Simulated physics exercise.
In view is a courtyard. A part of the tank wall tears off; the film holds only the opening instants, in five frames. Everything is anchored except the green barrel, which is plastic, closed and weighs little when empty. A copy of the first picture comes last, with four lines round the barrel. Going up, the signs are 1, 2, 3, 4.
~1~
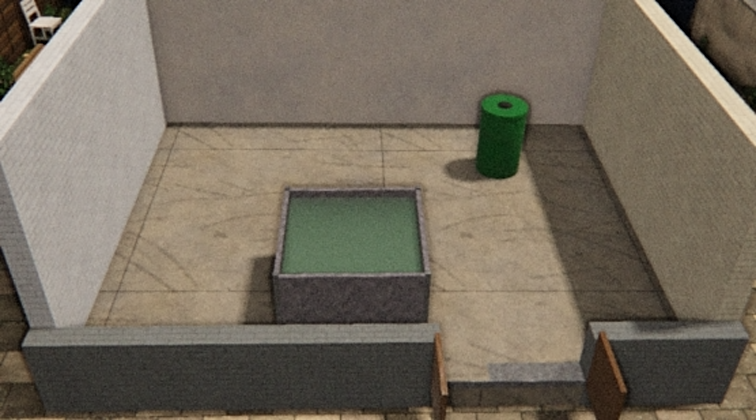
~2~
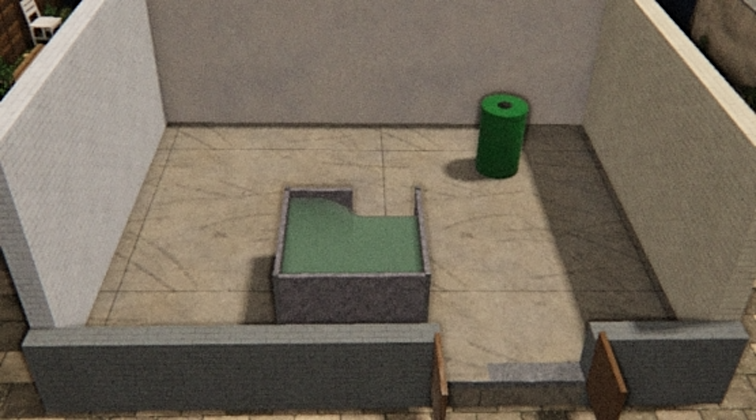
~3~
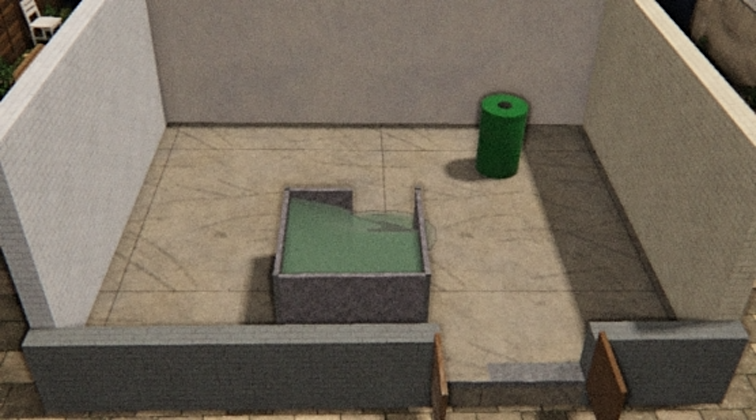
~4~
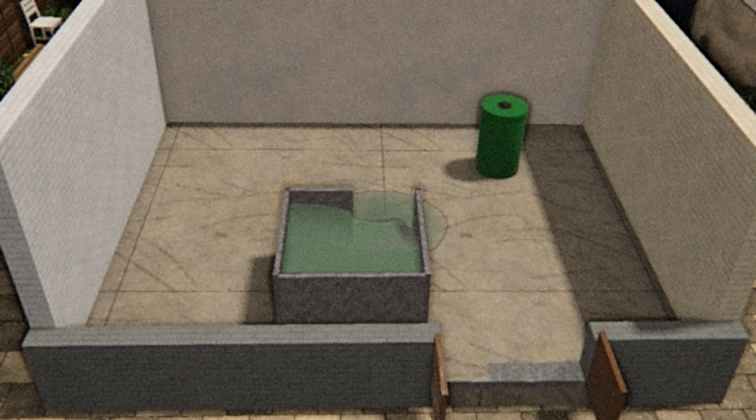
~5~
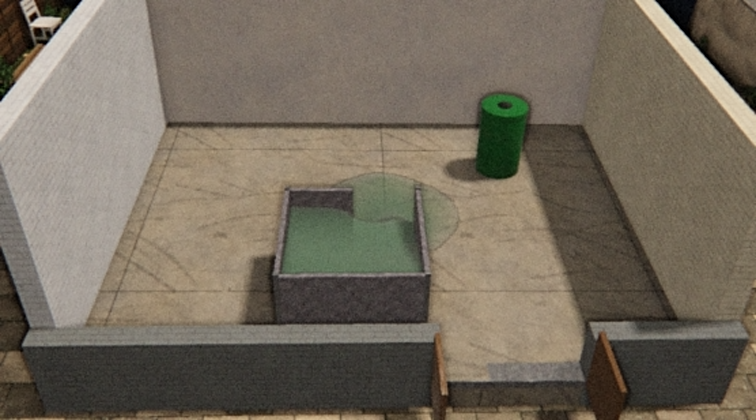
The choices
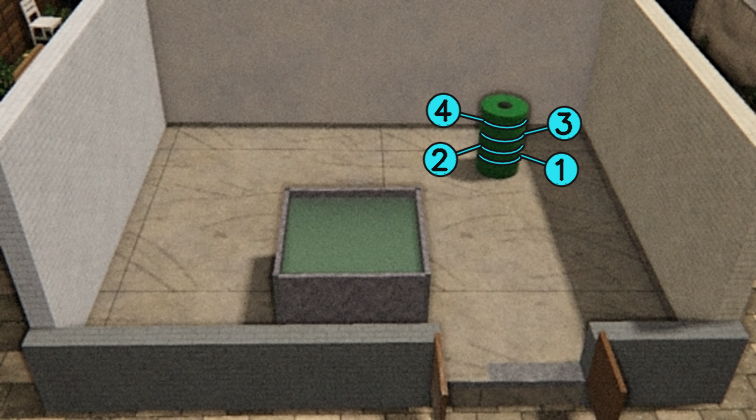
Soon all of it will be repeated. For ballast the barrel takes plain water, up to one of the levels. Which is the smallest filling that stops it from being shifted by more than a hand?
Use mark 1.
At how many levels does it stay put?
All of the four.
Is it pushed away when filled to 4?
No.
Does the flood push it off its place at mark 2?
No, not at all.
In cyan, 1 at (502, 163); 2 at (503, 153); 3 at (505, 141); 4 at (507, 127); from the bottom up 1, 2, 3, 4.
With 1, it does not move.
With 2, it does not move.
With 3, it does not move.
With 4, it does not move.
